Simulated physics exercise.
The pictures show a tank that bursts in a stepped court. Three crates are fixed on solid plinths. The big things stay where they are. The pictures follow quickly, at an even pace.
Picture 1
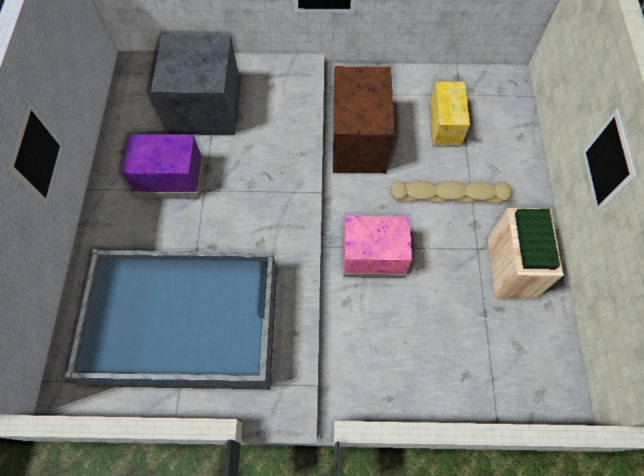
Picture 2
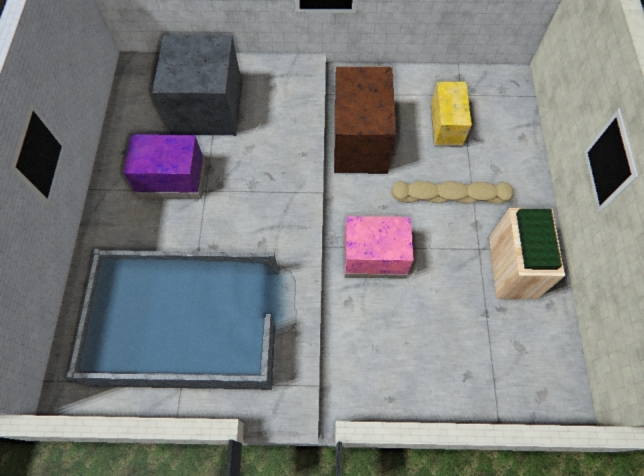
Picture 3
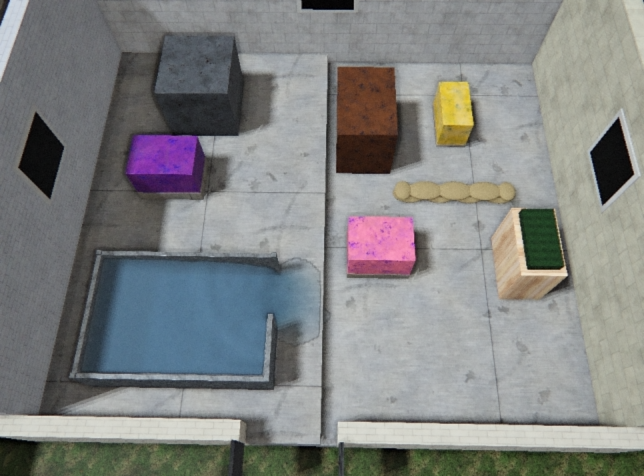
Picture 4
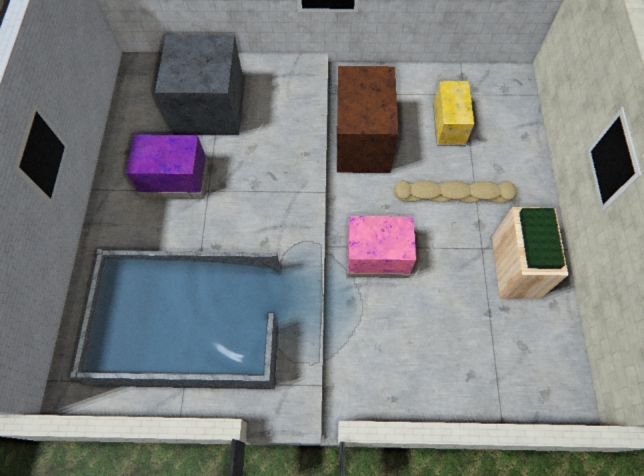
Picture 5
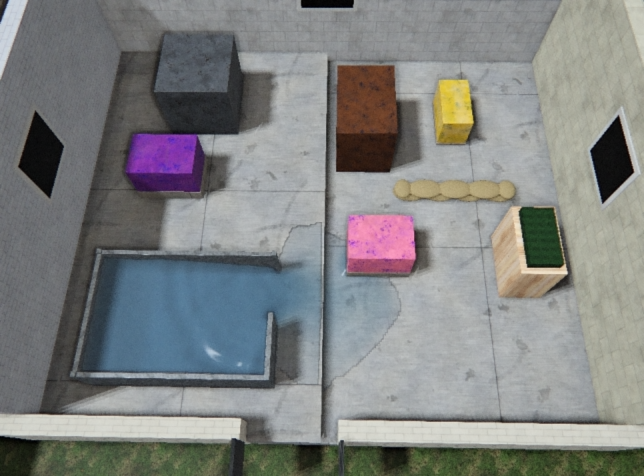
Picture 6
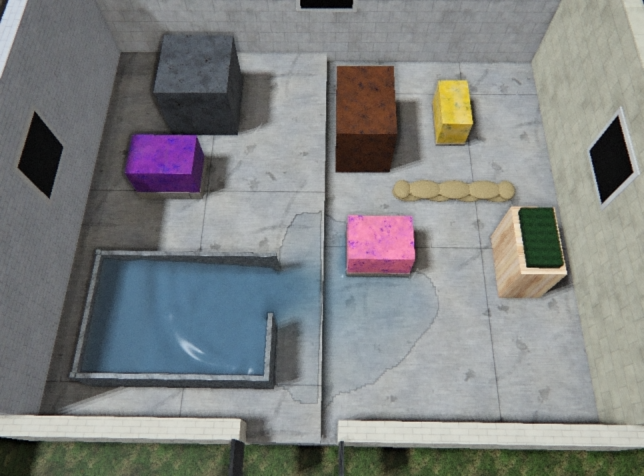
At first, still water fills a walled tank at the lower left of a stepped court scattered with coloured blocks. Then a gap opens in its right side and water pours out, crossing the step and spreading rightward in a widening sheet past the front of the pink block.
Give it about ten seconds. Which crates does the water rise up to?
One by one: The pink crate gets wet; the yellow crate gets wet; the purple crate stays dry.
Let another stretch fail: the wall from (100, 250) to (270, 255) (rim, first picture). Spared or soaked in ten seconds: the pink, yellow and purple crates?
Pink escapes it, yellow takes water, purple takes water.
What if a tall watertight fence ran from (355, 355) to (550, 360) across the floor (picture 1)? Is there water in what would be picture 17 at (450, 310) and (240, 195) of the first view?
As listed: Under water, clear.
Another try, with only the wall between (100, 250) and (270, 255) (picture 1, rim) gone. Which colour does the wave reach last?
The yellow-painted one.
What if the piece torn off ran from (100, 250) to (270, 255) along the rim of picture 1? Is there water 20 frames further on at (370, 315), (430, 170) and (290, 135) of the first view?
In that order: No water, flooded, awash.
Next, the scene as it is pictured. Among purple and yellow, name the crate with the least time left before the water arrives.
The crate marked yellow.
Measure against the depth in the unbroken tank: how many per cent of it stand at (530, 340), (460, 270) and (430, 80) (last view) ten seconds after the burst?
In turn 14, 12 and 10 in a hundred.
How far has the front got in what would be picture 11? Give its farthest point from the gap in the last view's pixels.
Close to (558, 324).
A moment on, water covers 20 % of the floor; the pink crate water round its plinth, the yellow crate not reached, the purple crate not reached.
Next, water covers 30 % of the floor; the pink crate water round its plinth, the yellow crate not reached, the purple crate not reached.
Then, water covers 40 % of the floor; the pink crate water round its plinth, the yellow crate water round its plinth, the purple crate not reached.
Later, water covers 55 % of the floor; the pink crate water round its plinth, the yellow crate water round its plinth, the purple crate not reached.
In the end, water covers 55 % of the floor; the pink crate was topped, the yellow crate was topped, the purple crate stayed above the water.
